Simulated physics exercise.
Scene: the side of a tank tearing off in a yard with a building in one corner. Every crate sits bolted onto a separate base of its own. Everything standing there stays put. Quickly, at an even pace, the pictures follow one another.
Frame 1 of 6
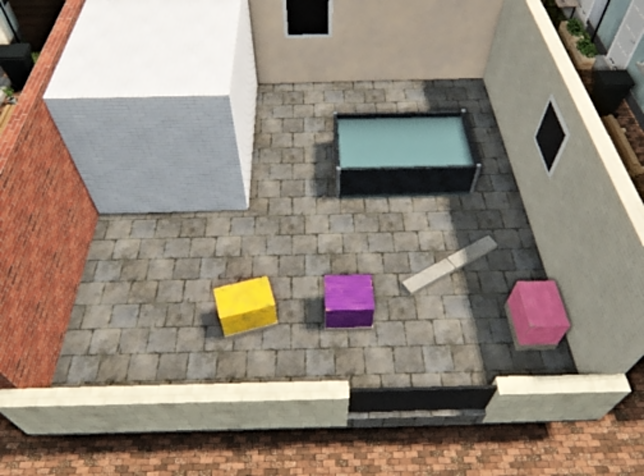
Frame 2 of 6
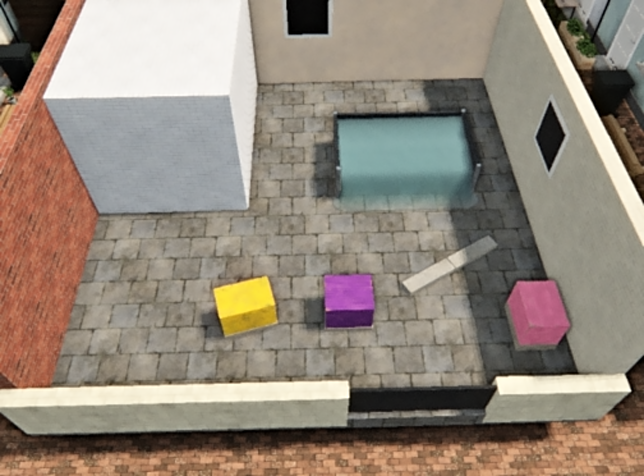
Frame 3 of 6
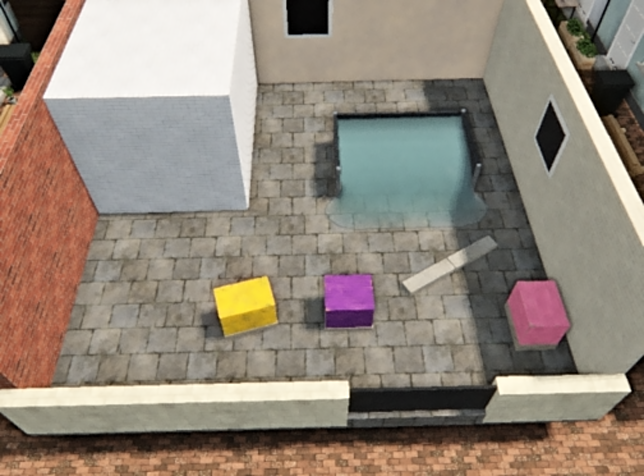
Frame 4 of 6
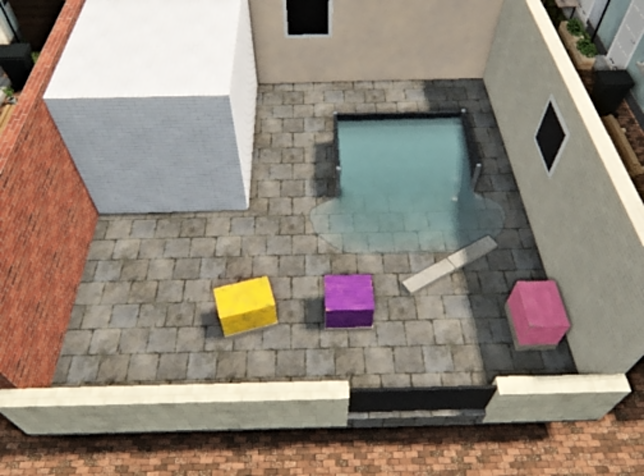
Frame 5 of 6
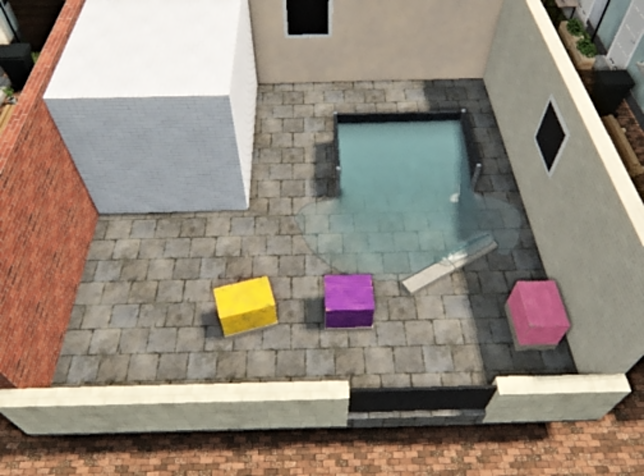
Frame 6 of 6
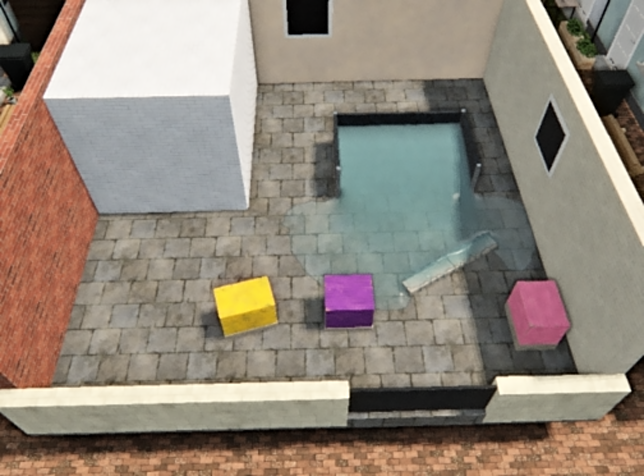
Water pouring from the open front of a dark tank and spreading across a paved yard, around a pale plank.
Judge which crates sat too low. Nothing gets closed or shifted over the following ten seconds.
The yellow crate was too low. The pink crate was too low. The purple crate was too low.
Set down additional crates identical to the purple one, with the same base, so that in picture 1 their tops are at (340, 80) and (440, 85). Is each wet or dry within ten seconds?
One after the other: Stays untouched, stays untouched.
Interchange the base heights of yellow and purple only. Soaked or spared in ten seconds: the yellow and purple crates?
Then yellow gets flooded and purple gets flooded.
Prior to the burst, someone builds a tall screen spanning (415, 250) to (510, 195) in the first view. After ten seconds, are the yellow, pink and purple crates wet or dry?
Verdict: Yellow crate gets reached, pink crate is left alone, purple crate gets reached.
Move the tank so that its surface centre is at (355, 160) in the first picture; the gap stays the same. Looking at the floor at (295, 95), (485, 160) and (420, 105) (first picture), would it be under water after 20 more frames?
First unwetted; next unwetted; last unwetted.
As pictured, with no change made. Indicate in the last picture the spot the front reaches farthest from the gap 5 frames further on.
Front's tip: Near (342, 402).
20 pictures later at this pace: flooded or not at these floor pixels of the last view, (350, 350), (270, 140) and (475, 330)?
Status by point, in sequence: Waterlogged; unwetted; waterlogged.
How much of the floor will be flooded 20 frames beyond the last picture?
My best guess is some 60 %.
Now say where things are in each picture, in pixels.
The open tank at (403, 142) is whole and still, in the first frame.
The front is at (475, 197), out from the gap at (405, 185), in the second frame.
The front is at (482, 211), out from the gap at (405, 187), in the third frame.
The front is at (497, 229), out from the gap at (405, 188), in the fourth frame.
The front is at (511, 242), out from the gap at (405, 188), in the fifth frame.
Water pours out at (405, 189) and has run to a hidden place, in the sixth frame.
A moment on, water covers 30 % of the floor; the yellow crate water round its plinth, the pink crate water round its plinth, the purple crate water round its plinth.
Next, water covers 40 % of the floor; the yellow crate water round its plinth, the pink crate water round its plinth, the purple crate water round its plinth.
Then, water covers 60 % of the floor; the yellow crate water round its plinth, the pink crate water round its plinth, the purple crate water round its plinth.
Later, water covers 70 % of the floor; the yellow crate water round its plinth, the pink crate water round its plinth, the purple crate water round its plinth.
In the end, water covers 80 % of the floor; the yellow crate was topped, the pink crate was topped, the purple crate was topped.
